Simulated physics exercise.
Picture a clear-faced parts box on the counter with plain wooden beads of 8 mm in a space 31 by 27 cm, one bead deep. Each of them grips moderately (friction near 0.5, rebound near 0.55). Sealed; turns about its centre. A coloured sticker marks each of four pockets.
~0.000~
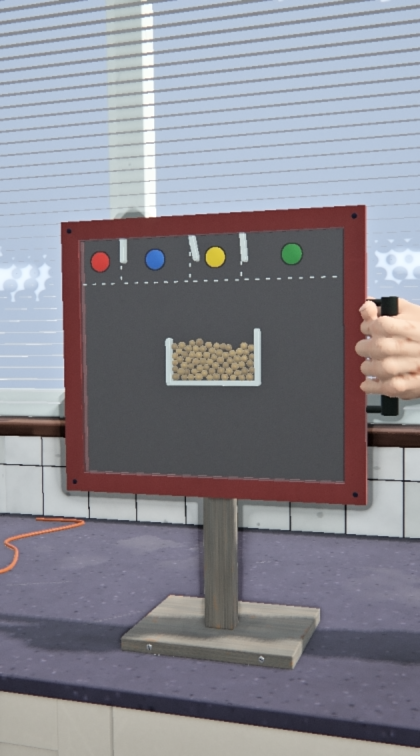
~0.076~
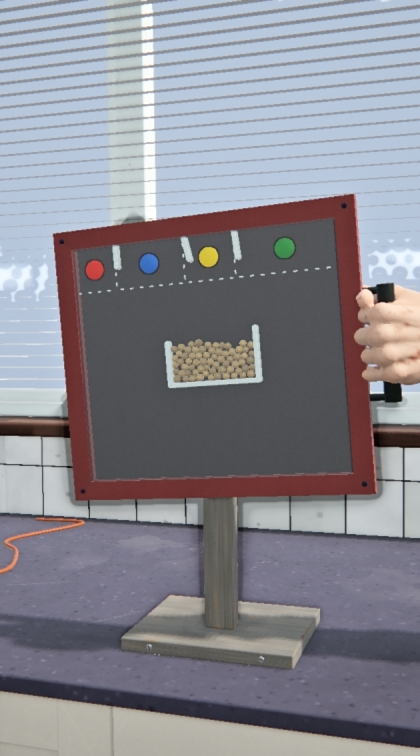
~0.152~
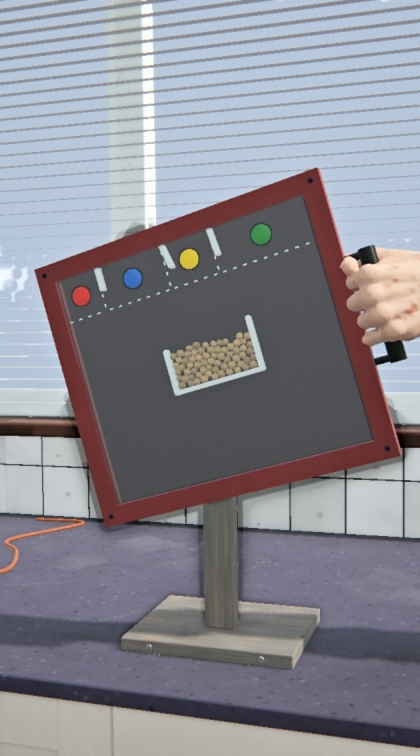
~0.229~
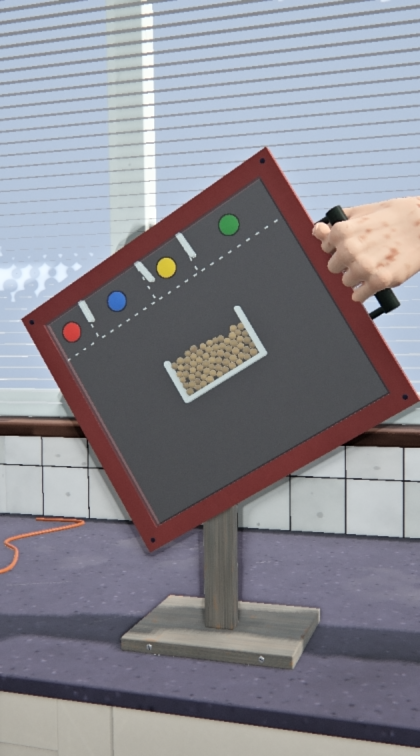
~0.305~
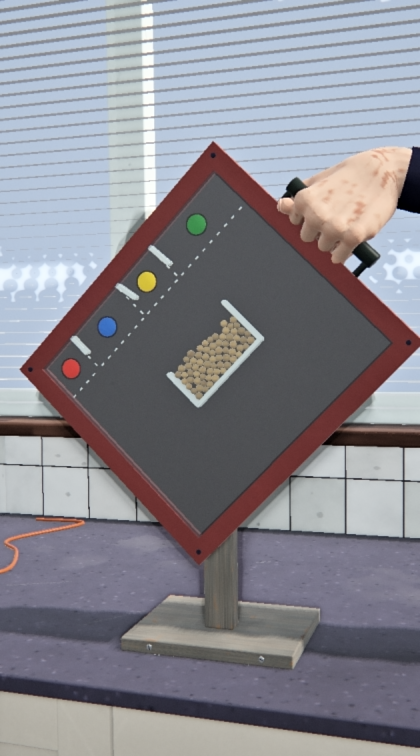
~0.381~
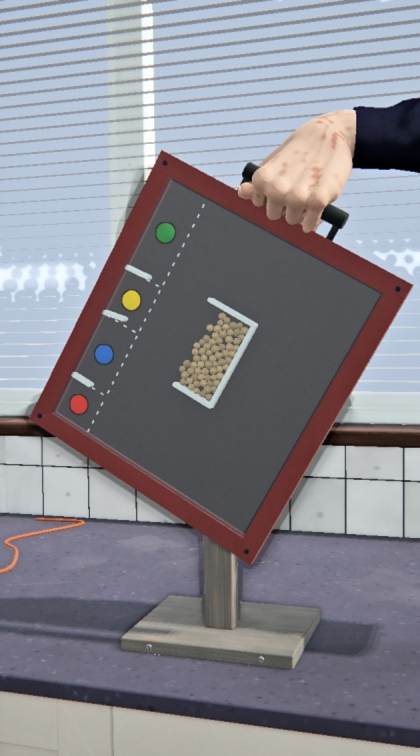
A square framed box holding a tray of beads turns anticlockwise as a hand grips its handle.
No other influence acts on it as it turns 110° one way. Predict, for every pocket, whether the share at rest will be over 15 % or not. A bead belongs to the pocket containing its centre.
Red pocket: Over; blue pocket: Not over; green pocket: Not over; yellow pocket: Not over.
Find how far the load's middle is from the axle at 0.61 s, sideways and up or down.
The middle sits around 2 cm left of it and 5 cm below it.
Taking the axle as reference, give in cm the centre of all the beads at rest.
About 4 cm left and 15 cm below.
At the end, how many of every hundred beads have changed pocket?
Something near 65 per cent end up elsewhere.
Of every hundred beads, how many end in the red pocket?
Some 60 percent.
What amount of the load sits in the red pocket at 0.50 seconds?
Share: Near 0 per cent.
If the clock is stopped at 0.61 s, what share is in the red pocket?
Roughly 15 per cent.
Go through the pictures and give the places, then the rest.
The first frame shows level; about 70 beads; beads centred (211, 362); top one (199, 343); red (100, 262), blue (155, 260), green (292, 254), yellow (215, 257).
The second frame shows turned 4° anticlockwise; beads centred (212, 361); top one (199, 343).
The third frame shows turned 16° anticlockwise; beads centred (213, 360); top one (240, 336); wall ends (103, 289), (172, 267), (218, 253), (167, 352) to (248, 318).
The fourth frame shows turned 31° anticlockwise; beads centred (213, 359); top one (241, 326).
The fifth frame shows turned 45° anticlockwise; beads centred (213, 358); top one (233, 320).
The sixth frame shows turned 60° anticlockwise; beads centred (212, 358); top one (222, 317); red (79, 404), blue (104, 354), green (166, 233), yellow (131, 300).
By 0.50 s, it stands 83° anticlockwise; the beads' middle is in line with and 1 cm below the centre; nothing in the marked areas.
By 0.61 s, it stands 103° anticlockwise; the beads' middle is 2 cm left of and 5 cm below the centre; red 15 %.
By 0.71 s, it stands 110° anticlockwise; the beads' middle is 2 cm left of and 9 cm below the centre; red 35 %, blue 5 %.
All still by 1.7 s, it stands 110° anticlockwise; red 60 %, blue 5 %, green 0 %, yellow 0 %, elsewhere 35 %.
